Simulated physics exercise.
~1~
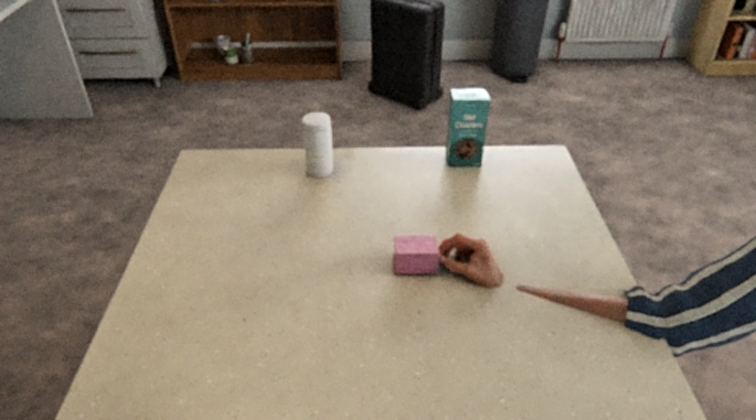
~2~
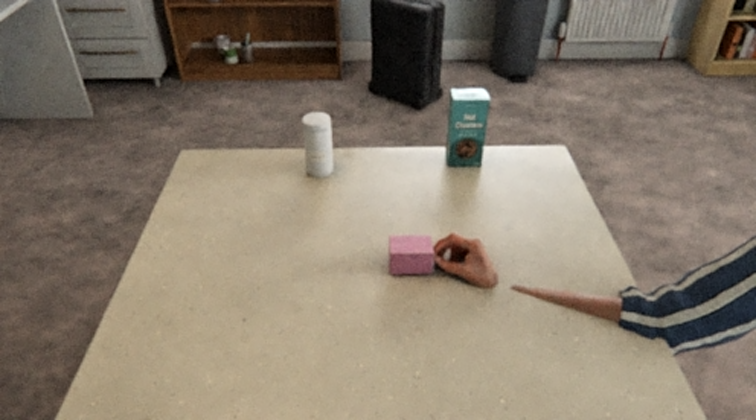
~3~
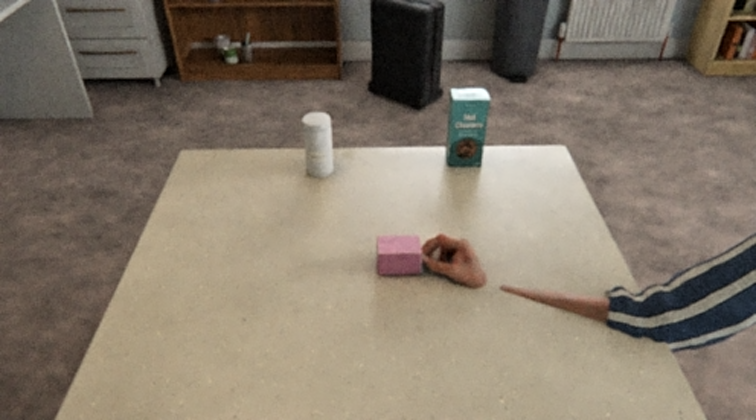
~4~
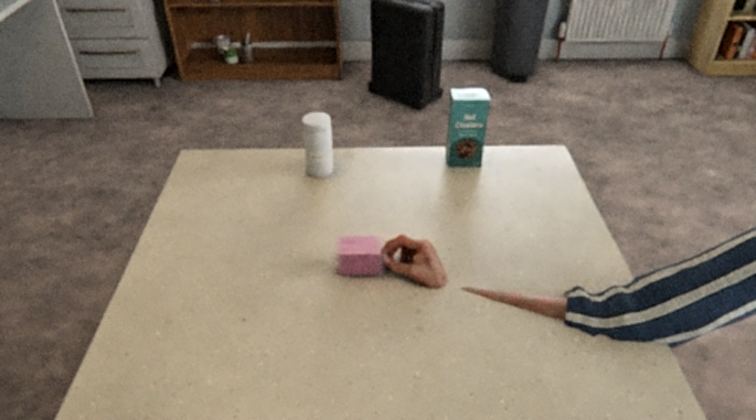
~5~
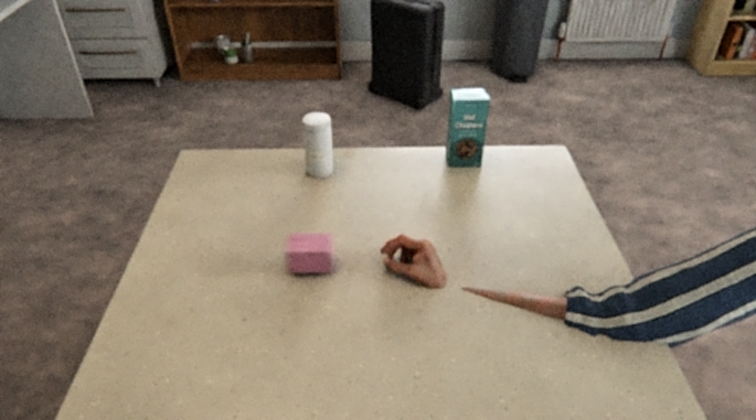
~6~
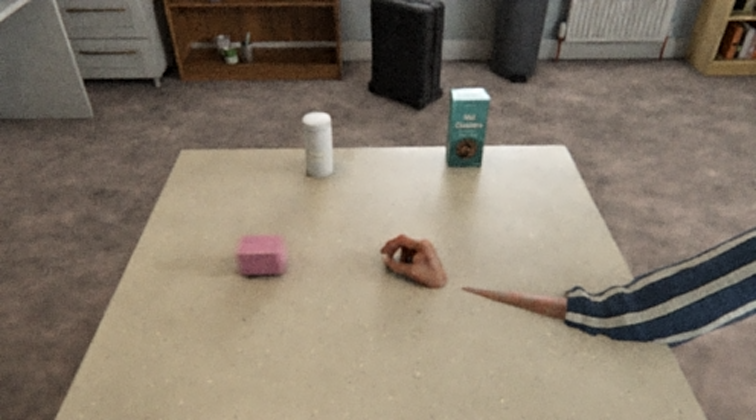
A pink block sliding left across a pale table, pushed by a hand in a striped sleeve that then stays behind.
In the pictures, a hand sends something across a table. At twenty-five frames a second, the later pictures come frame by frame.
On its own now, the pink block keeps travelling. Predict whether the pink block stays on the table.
I'd say it gets off the table.
Then, 0.20 s on from there, pink block now off the table.
Then, 0.50 s on from there, things are still on the move.
In the end, off the table, pink block.
